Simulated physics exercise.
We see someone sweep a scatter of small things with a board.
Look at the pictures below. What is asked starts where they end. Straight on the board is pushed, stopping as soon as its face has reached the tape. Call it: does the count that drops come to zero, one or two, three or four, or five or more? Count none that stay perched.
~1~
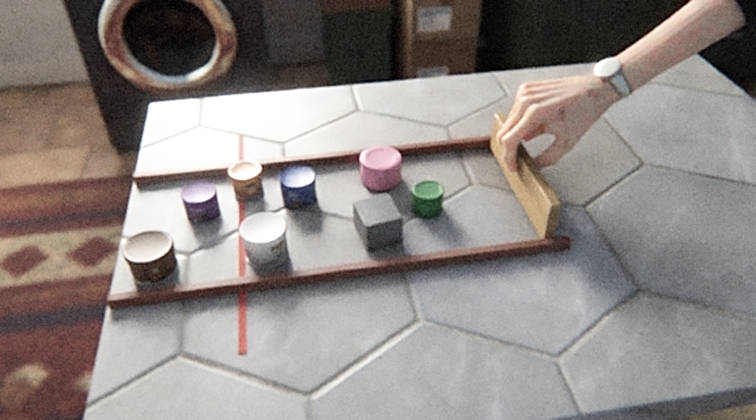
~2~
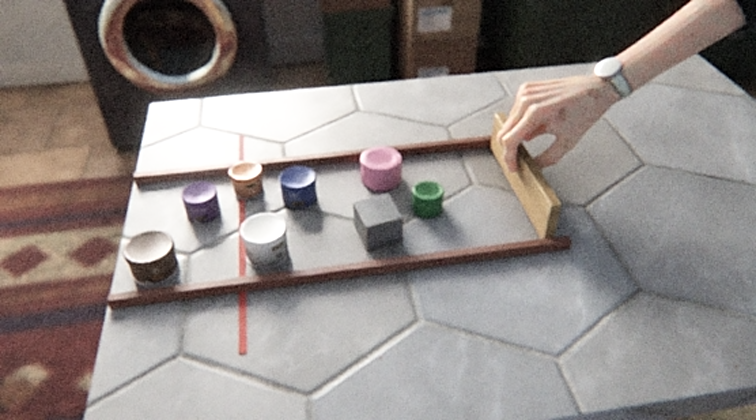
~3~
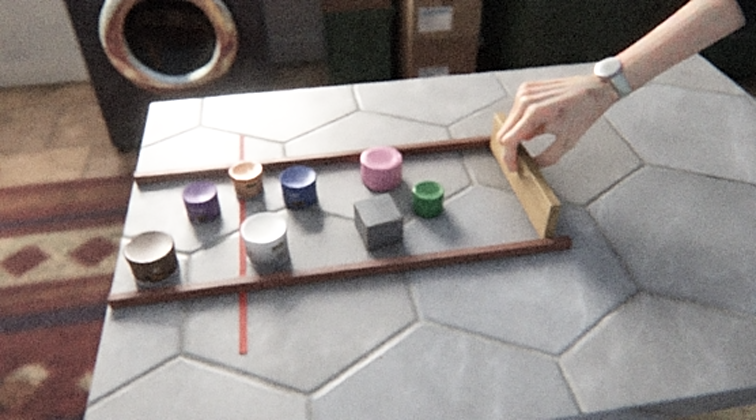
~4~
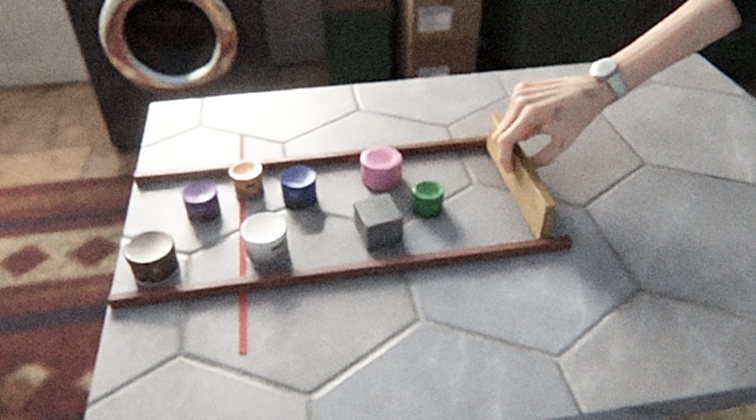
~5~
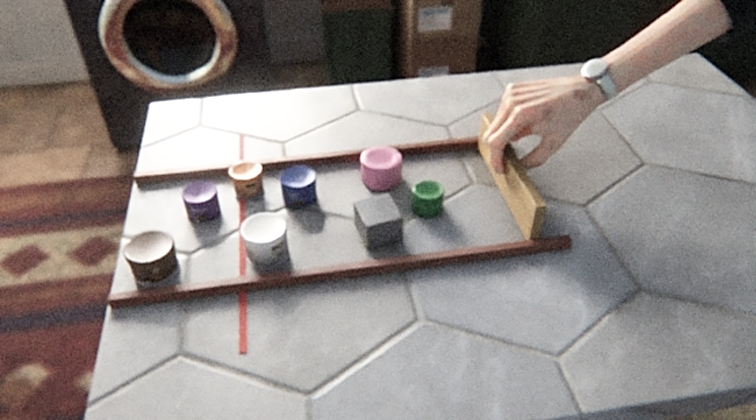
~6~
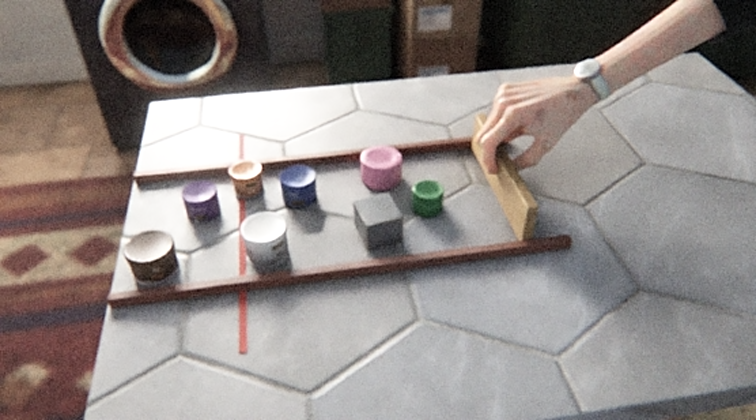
It comes to zero.
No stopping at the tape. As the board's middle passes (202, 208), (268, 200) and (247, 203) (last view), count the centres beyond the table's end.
Going through the three positions, you'd get 1, 0 and 0.
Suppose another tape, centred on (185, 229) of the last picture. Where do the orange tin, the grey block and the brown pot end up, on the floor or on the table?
Orange tin: Stays; grey block: Stays; brown pot: Drops.
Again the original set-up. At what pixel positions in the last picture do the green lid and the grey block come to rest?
In the last picture they sit at about (225, 224) and about (219, 253).
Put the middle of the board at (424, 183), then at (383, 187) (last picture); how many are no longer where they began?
Counting first: 1, next 3.
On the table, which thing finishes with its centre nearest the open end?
That's the brown pot.
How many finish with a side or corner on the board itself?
That number would be 3.
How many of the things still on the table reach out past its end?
My count gives 1.
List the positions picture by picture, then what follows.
The first frame shows brown pot (152, 258); purple tub (201, 202); orange tin (247, 181); board (522, 173); tape (241, 223).
The second frame shows purple tub (201, 202); blue tub (298, 187).
The third frame shows orange tin (247, 180); green lid (428, 199).
The fourth frame shows brown pot (152, 257); pink lid (382, 168).
The fifth frame shows purple tub (202, 202); grey block (378, 221).
The sixth frame shows brown pot (152, 257); purple tub (201, 201); orange tin (247, 180); board (501, 174); tape (242, 222).
A little later, none off yet; brown pot at rest near (152, 257); purple tub at rest near (201, 201); orange tin at rest near (247, 180).
Next, none off yet; brown pot at rest near (152, 257); purple tub at rest near (201, 201); orange tin shifted a little near (230, 181).
When it is over, the number that fall off is zero.
